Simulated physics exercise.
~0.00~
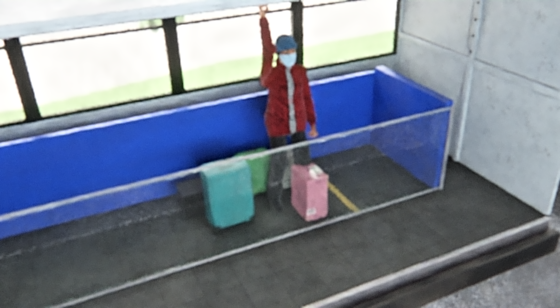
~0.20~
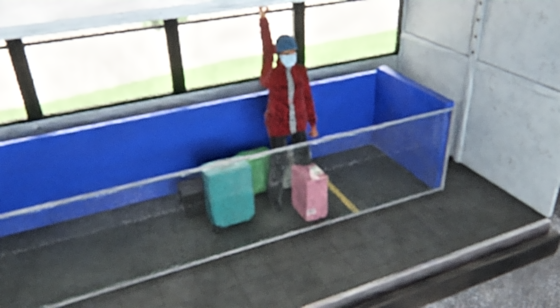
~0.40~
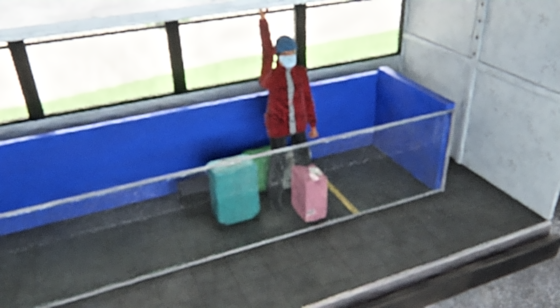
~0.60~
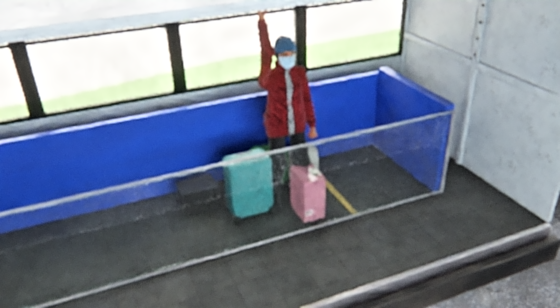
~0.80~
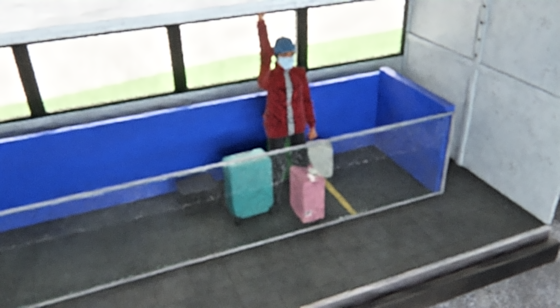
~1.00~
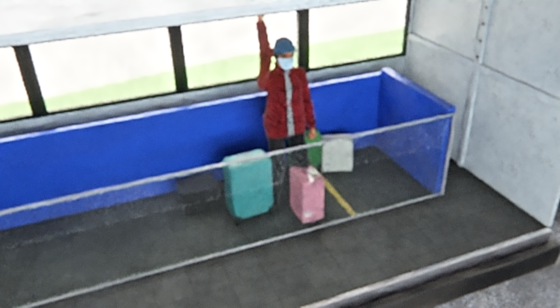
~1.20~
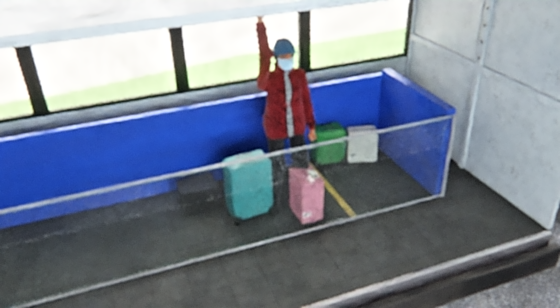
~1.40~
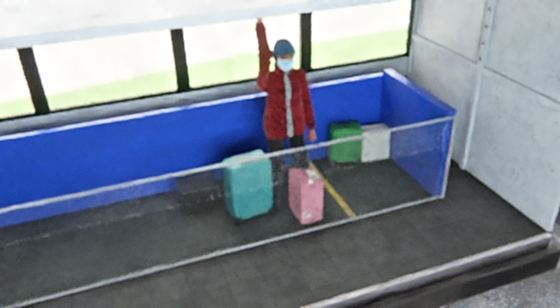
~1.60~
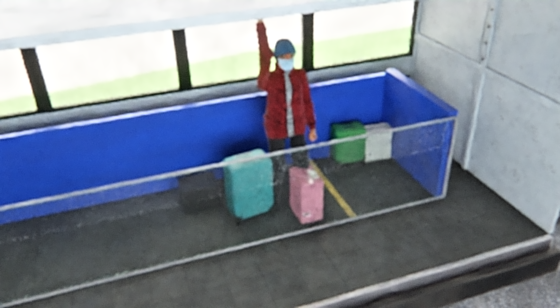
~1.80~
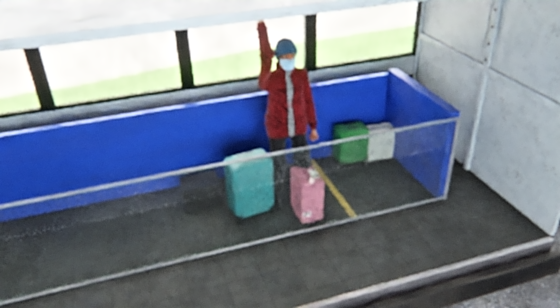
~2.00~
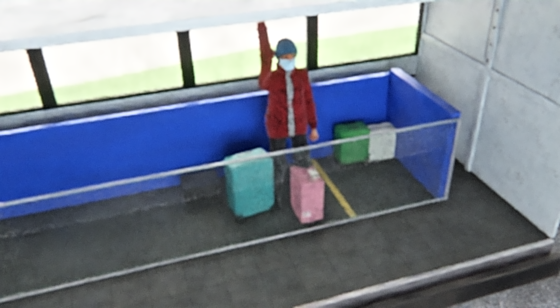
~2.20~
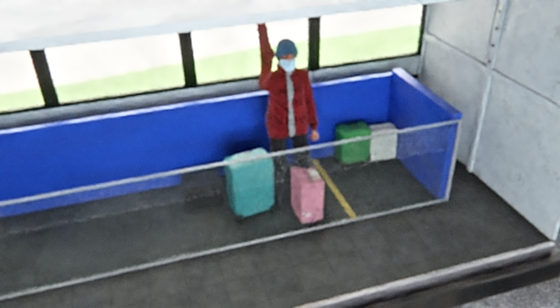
A person in a red jacket, blue cap and face mask stands with one arm raised to a rail among luggage in a blue-walled bay, seen from above through a low clear panel. A teal wheeled case stands at left, a pink bag just right of it, a green case behind, and a yellow line crosses the dark floor. The teal case slides a little right and stops short of the line. The green case and a white carton slide farther, passing behind the pink bag and across the line. They come to rest side by side near the right wall, all upright, while the person stays standing.
